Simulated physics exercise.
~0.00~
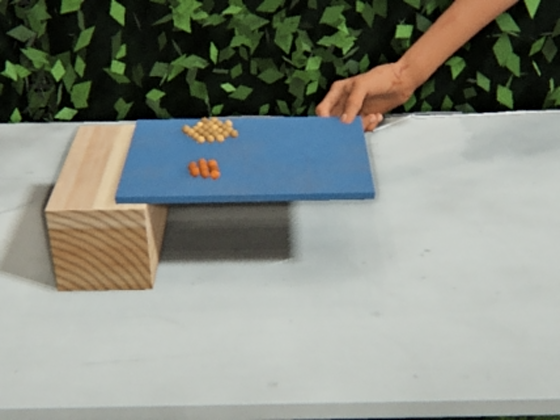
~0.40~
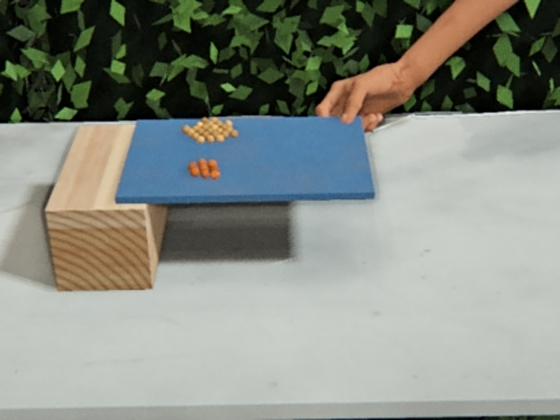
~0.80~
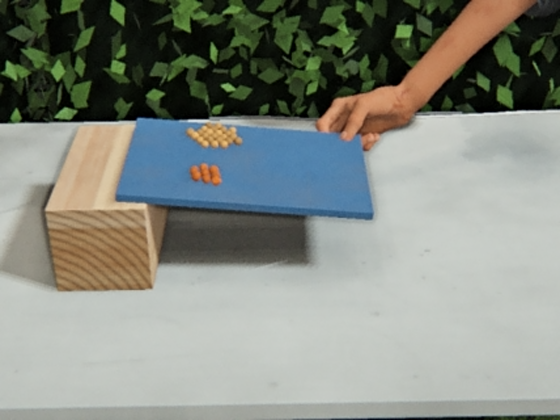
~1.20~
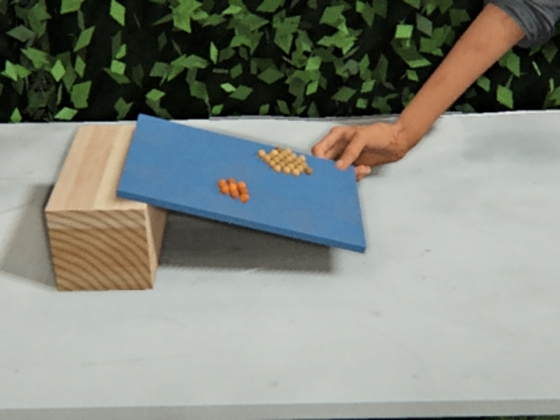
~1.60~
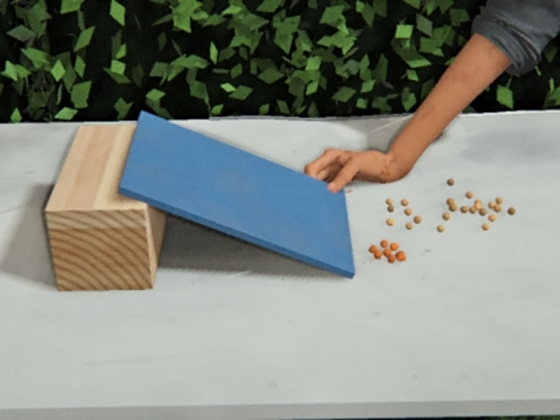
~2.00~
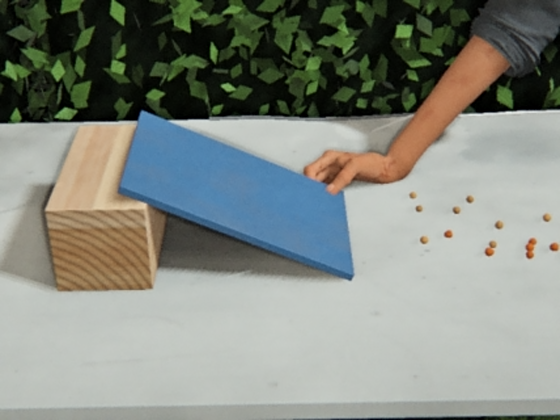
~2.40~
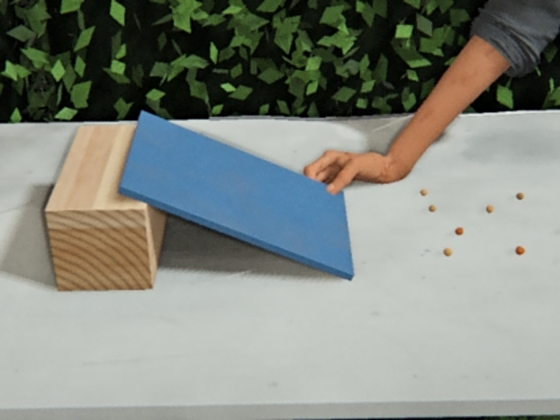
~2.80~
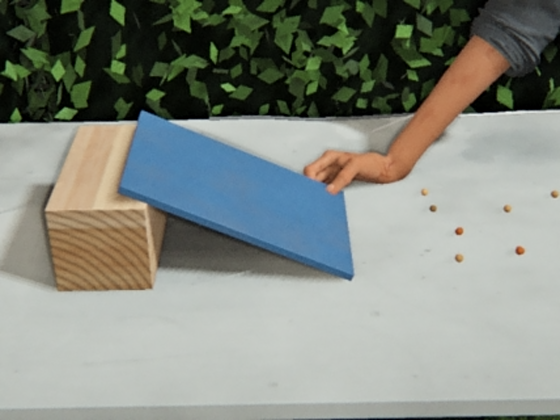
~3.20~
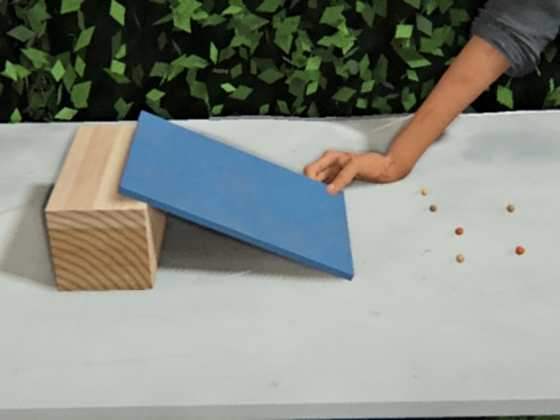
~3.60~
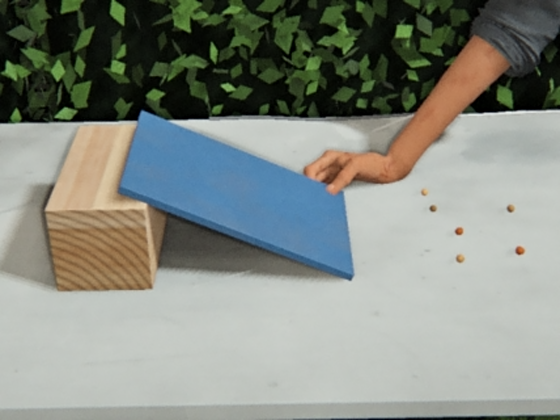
A hand reaching in from the upper right holds the free end of a blue board, whose left end is propped on a wooden block on a pale tabletop, seen from the front and slightly above against dark leafy greenery. Tan beads sit in a back batch and fewer orange ones in front. The hand lowers its end, and both batches slide down to the right, then spill onto the table as the board comes to rest. They scatter and roll rightward, many leaving view, the back batch going farther. Finally, a few scattered beads lie still, the hand still at the board.
